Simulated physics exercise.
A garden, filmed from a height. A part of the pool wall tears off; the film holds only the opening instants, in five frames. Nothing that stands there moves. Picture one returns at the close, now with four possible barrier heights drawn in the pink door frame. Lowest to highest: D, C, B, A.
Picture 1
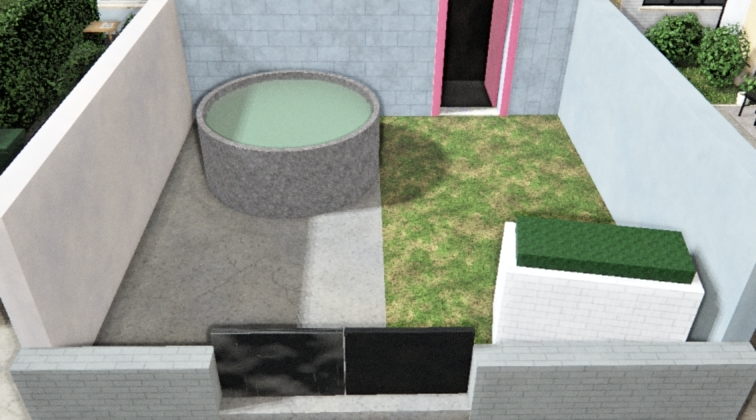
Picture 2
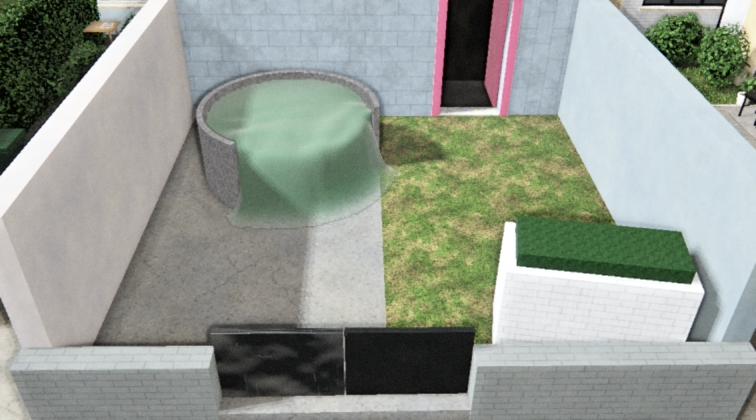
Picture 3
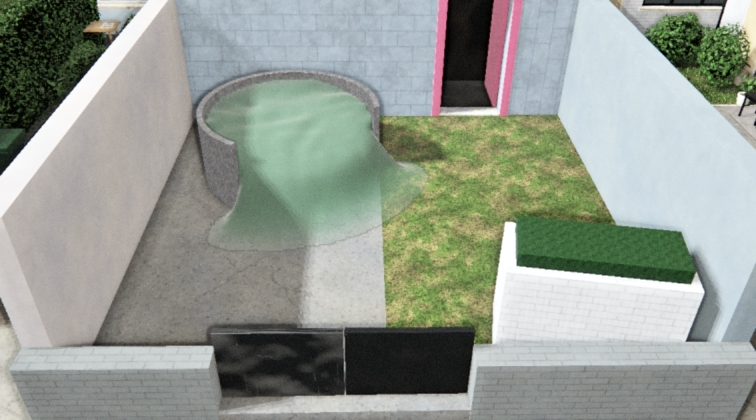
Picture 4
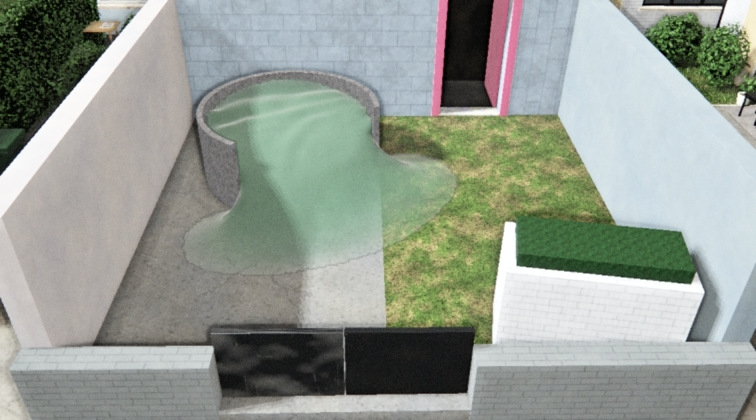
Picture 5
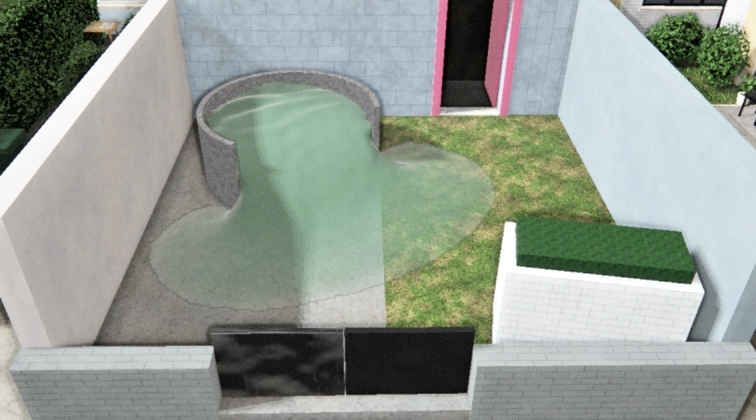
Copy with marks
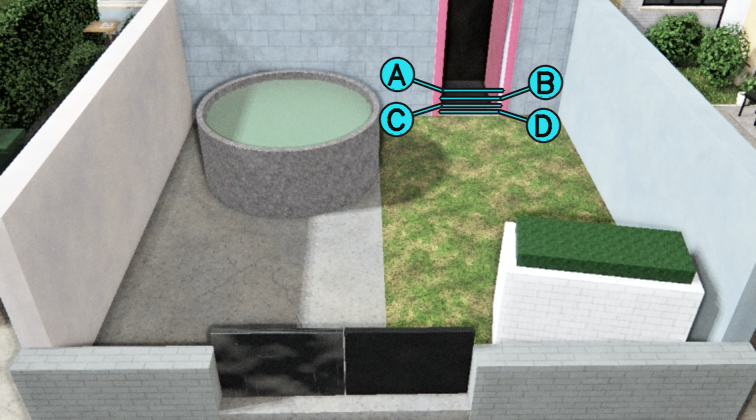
Green water pours from the front of a round stone pool and spreads across the yard.
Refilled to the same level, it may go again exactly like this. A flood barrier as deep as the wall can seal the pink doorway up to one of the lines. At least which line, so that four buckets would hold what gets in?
Go for C.
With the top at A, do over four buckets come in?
No.
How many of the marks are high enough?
Three of them.
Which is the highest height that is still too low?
D.
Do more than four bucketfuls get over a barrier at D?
Yes, that goes wrong.
On the marked copy, A at (472, 90); B at (471, 98); C at (470, 105); D at (470, 111); from the bottom up D, C, B, A.
Choosing A, nothing gets over.
Choosing B, nothing gets over.
Choosing C, nothing gets over.
Choosing D, about 10 bucketfuls get in.
